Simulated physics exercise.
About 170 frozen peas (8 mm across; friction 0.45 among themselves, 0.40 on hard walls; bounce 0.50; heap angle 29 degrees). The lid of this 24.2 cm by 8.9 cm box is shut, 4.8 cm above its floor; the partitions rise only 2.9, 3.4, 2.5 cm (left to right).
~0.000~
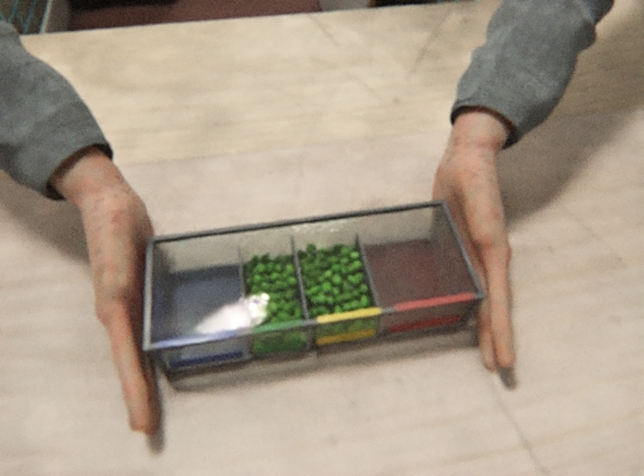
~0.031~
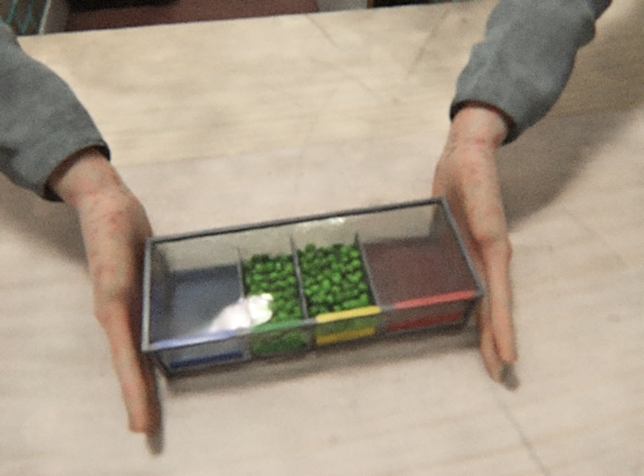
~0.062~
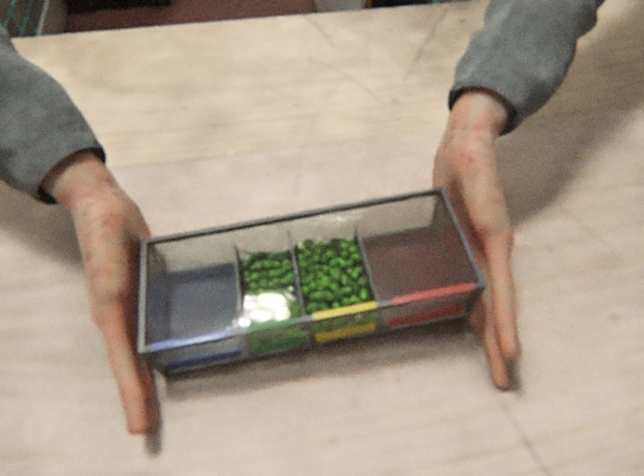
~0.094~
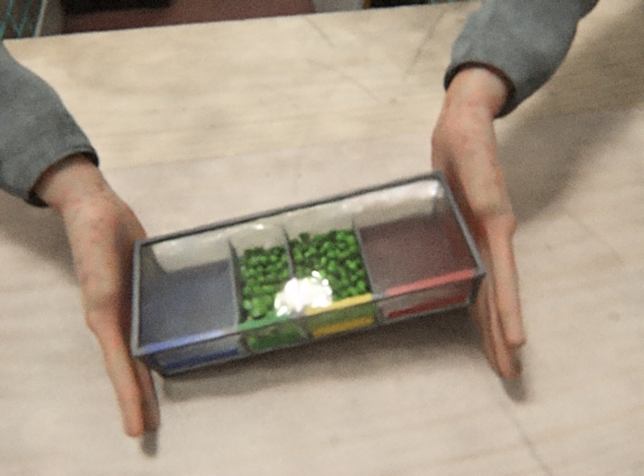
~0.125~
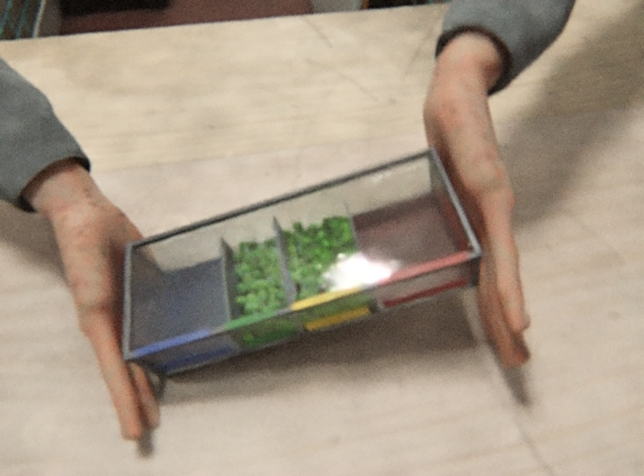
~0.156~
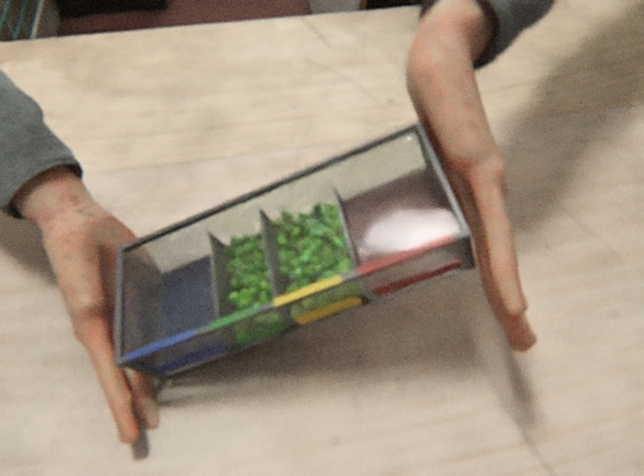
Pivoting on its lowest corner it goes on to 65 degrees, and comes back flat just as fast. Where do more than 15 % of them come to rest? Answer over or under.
Red under, blue under, green over, yellow over.
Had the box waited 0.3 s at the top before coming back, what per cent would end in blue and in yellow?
Then: Blue 10, yellow 50.
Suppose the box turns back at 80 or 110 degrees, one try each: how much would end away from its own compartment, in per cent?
About 25 and 60 per cent.
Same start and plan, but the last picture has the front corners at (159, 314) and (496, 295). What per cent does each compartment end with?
Red 10, blue 0, green 40, yellow 55.
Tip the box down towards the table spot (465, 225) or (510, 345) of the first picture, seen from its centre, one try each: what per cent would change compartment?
About 30 and 25 per cent.
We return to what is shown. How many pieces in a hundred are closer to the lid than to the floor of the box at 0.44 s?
Roughly 30 per cent.
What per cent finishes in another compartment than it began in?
Roughly 25 per cent.
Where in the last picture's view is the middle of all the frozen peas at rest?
Near (283, 306).
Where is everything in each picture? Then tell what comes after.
In the first frame, box tilt 0 degrees, front corners at (150, 345) and (479, 295); green 40 %, yellow 60 %.
In the second frame, box tilt 1 degrees, front corners at (149, 347) and (479, 292).
In the third frame, box tilt 4 degrees, front corners at (145, 348) and (480, 284), lowest corner left front.
In the fourth frame, box tilt 9 degrees, front corners at (139, 351) and (479, 271), lowest corner left front.
In the fifth frame, box tilt 15 degrees, front corners at (130, 355) and (475, 253), lowest corner left front.
In the sixth frame, box tilt 23 degrees, front corners at (122, 359) and (463, 233), lowest corner left front; green 40 %, yellow 60 %. The box's pace is about 240 degrees a second.
Then, at 0.44 s, tilt 63 degrees; green 45 %, yellow 55 %.
After 0.63 s, tilt 23 degrees; blue 10 %, green 50 %, yellow 40 %.
Then, at 0.94 s, tilt 0 degrees; blue 10 %, green 50 %, yellow 40 %.
By 1.3 s all is still; red 0 %, blue 10 %, green 50 %, yellow 40 %.
